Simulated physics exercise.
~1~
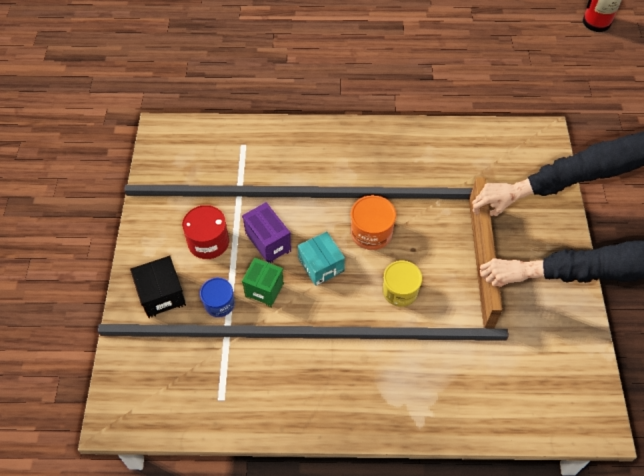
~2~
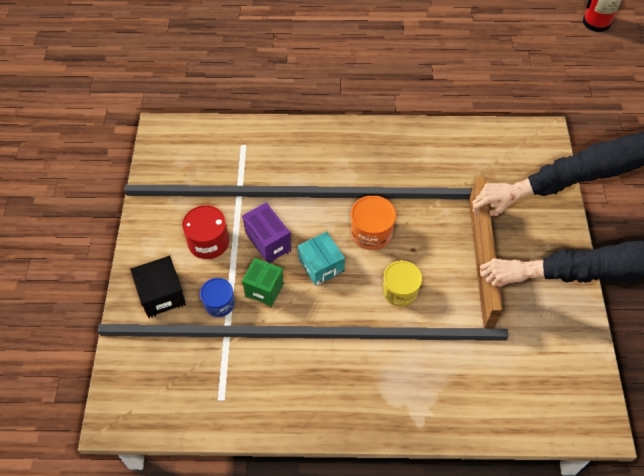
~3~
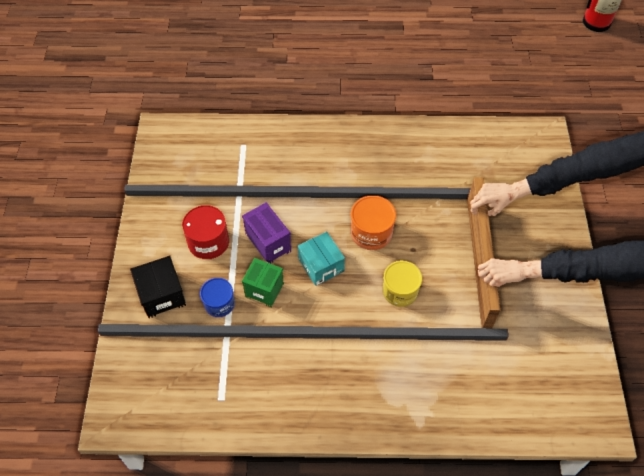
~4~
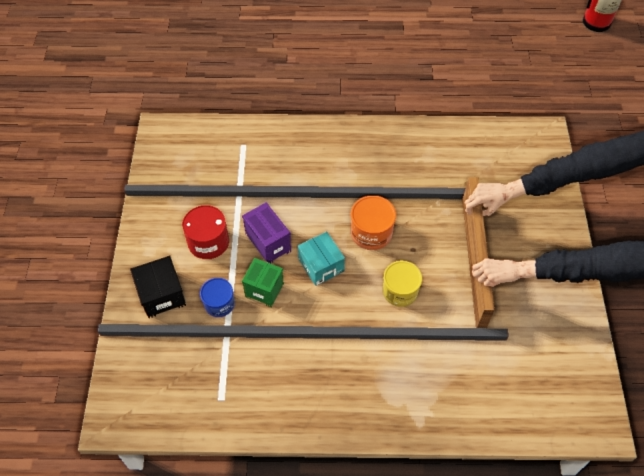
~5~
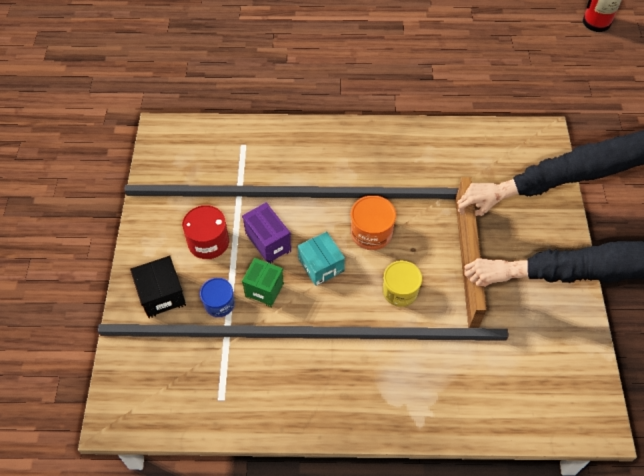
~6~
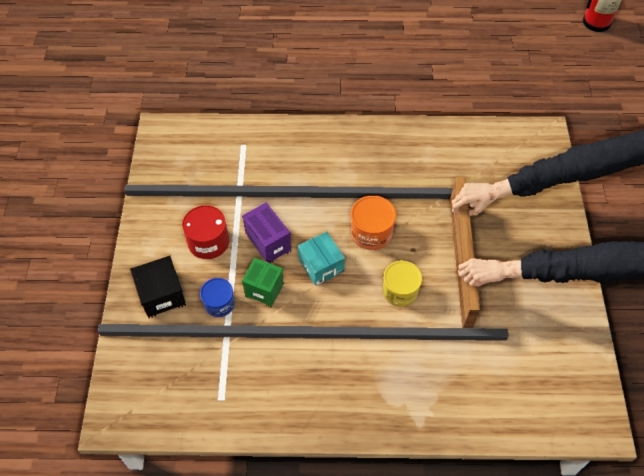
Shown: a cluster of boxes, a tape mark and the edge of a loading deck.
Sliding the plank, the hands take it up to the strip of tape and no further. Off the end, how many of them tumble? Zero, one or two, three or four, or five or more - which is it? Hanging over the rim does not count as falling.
Nothing goes over.
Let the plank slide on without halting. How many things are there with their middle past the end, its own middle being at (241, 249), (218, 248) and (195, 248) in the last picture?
0, 0 and 2.
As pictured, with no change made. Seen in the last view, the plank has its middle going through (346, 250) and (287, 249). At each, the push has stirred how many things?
It comes to 3 for the first spot, 7 for the other.
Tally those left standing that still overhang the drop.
Counting them gives 0.
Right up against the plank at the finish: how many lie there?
That makes 2.
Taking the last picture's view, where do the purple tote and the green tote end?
The purple tote ends up near (176, 217), and the green tote near (179, 291).
A little later, none off yet; black tote at rest near (159, 287); red canister at rest near (206, 232); blue pail at rest near (218, 298).
When it is over, the number that fall off is zero.
